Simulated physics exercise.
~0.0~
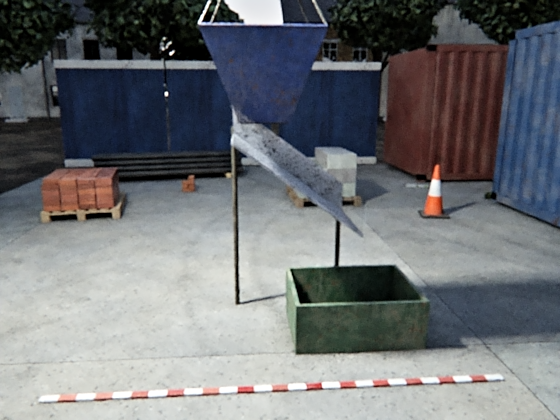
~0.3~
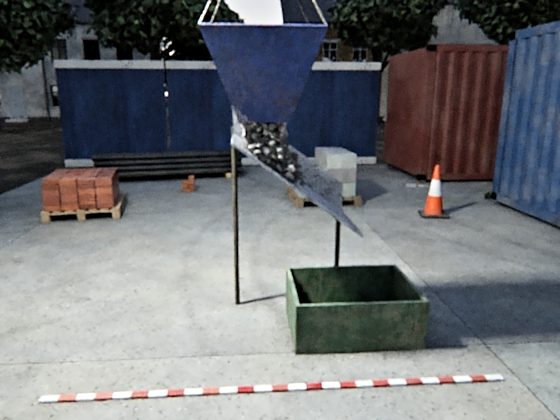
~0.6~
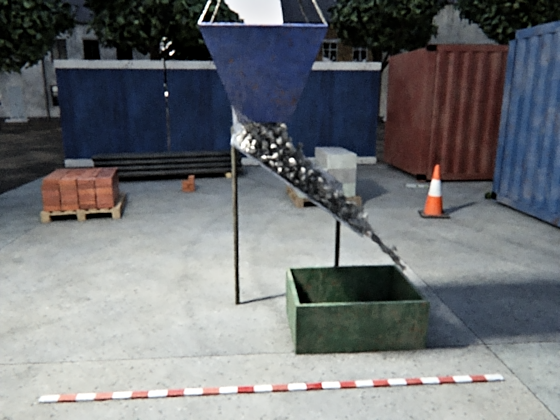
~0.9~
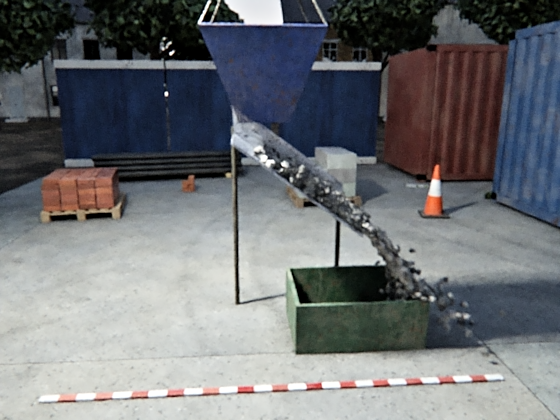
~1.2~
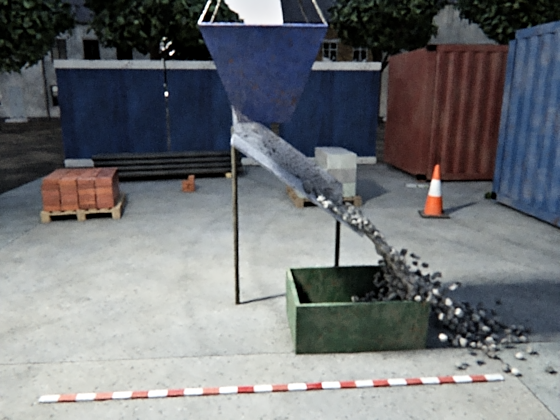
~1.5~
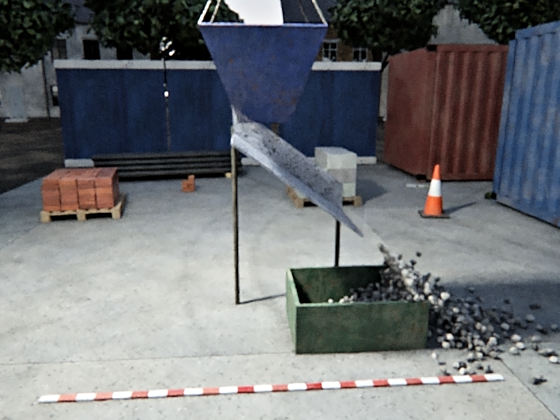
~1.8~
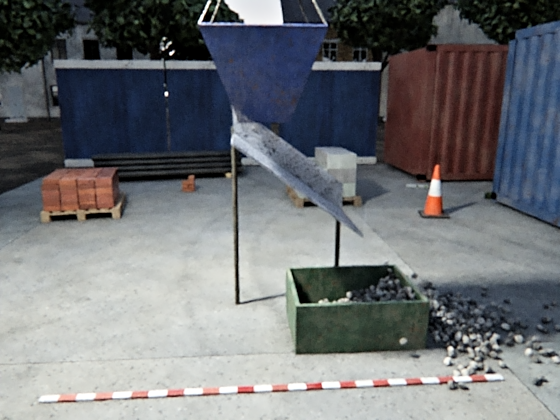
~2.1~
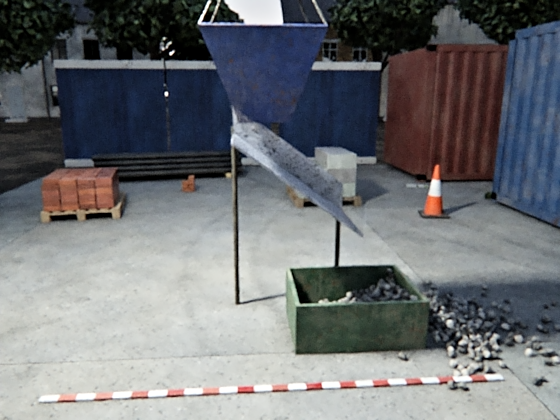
Blue hopper releasing grey stones down a sloping steel chute, some landing in a green bin, others spilling on the ground to its right.
